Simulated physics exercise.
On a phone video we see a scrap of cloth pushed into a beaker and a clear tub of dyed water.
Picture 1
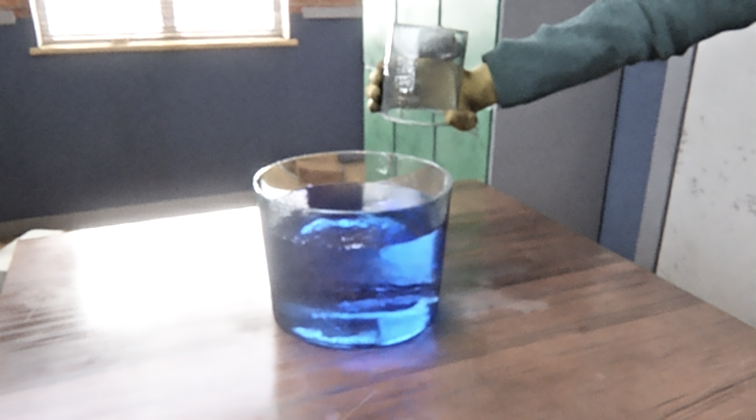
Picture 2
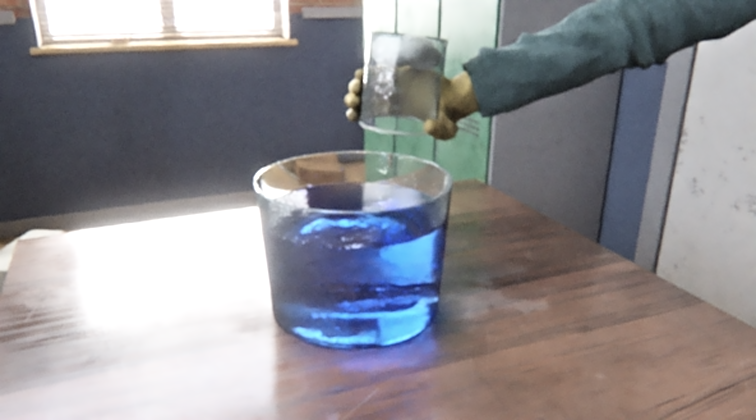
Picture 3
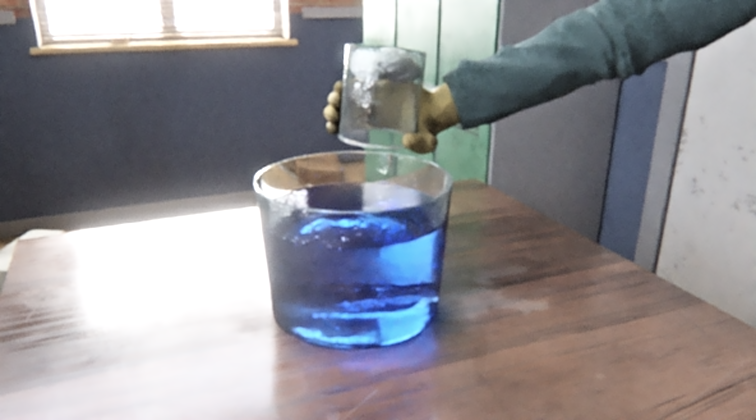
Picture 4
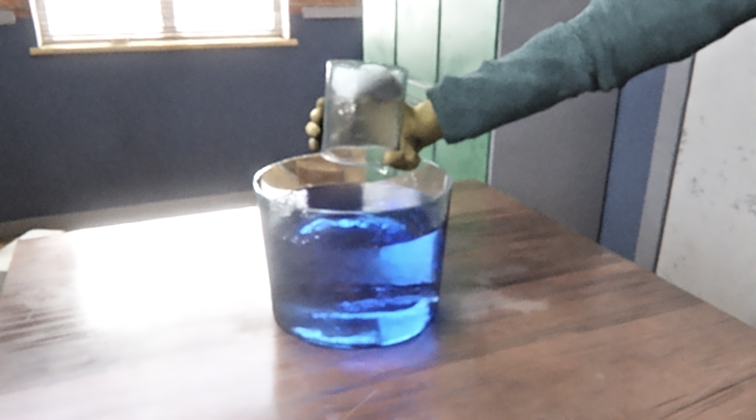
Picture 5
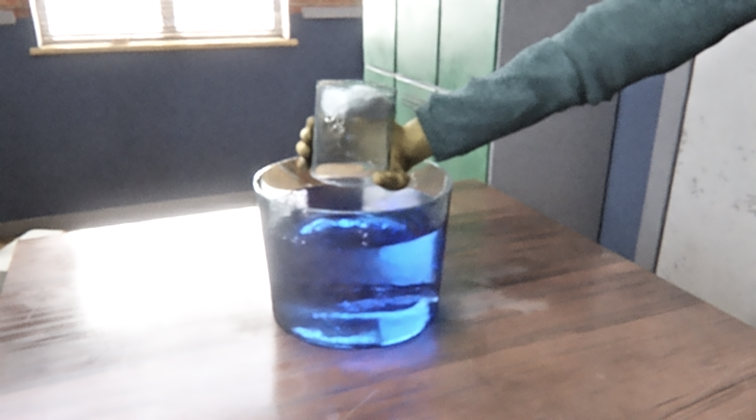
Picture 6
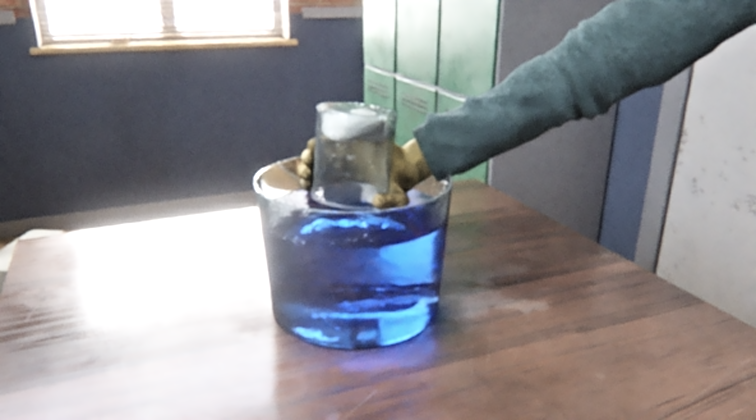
A gloved hand lowers an upside-down clear beaker toward blue water in a clear tub.
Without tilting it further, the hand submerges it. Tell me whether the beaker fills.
The beaker does not fill.
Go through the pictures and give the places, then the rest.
In the first picture, beaker (423, 75) mouth down; above the clear tub.
In the second picture, beaker (403, 83) mouth down; scrap of cloth (407, 49); coming down.
In the third picture, beaker (382, 96) mouth down; lower.
In the fourth picture, beaker (364, 113) mouth down; scrap of cloth (368, 79); lower still.
In the fifth picture, beaker (354, 133) mouth down; close to the surface.
In the sixth picture, beaker (354, 155) mouth down; scrap of cloth (357, 122); just over the surface.
A moment on, the beaker enters the dyed water.
Further on, air is trapped inside and holds the level down.
When it is over, the beaker is under, still full of air, and the scrap of cloth is dry.
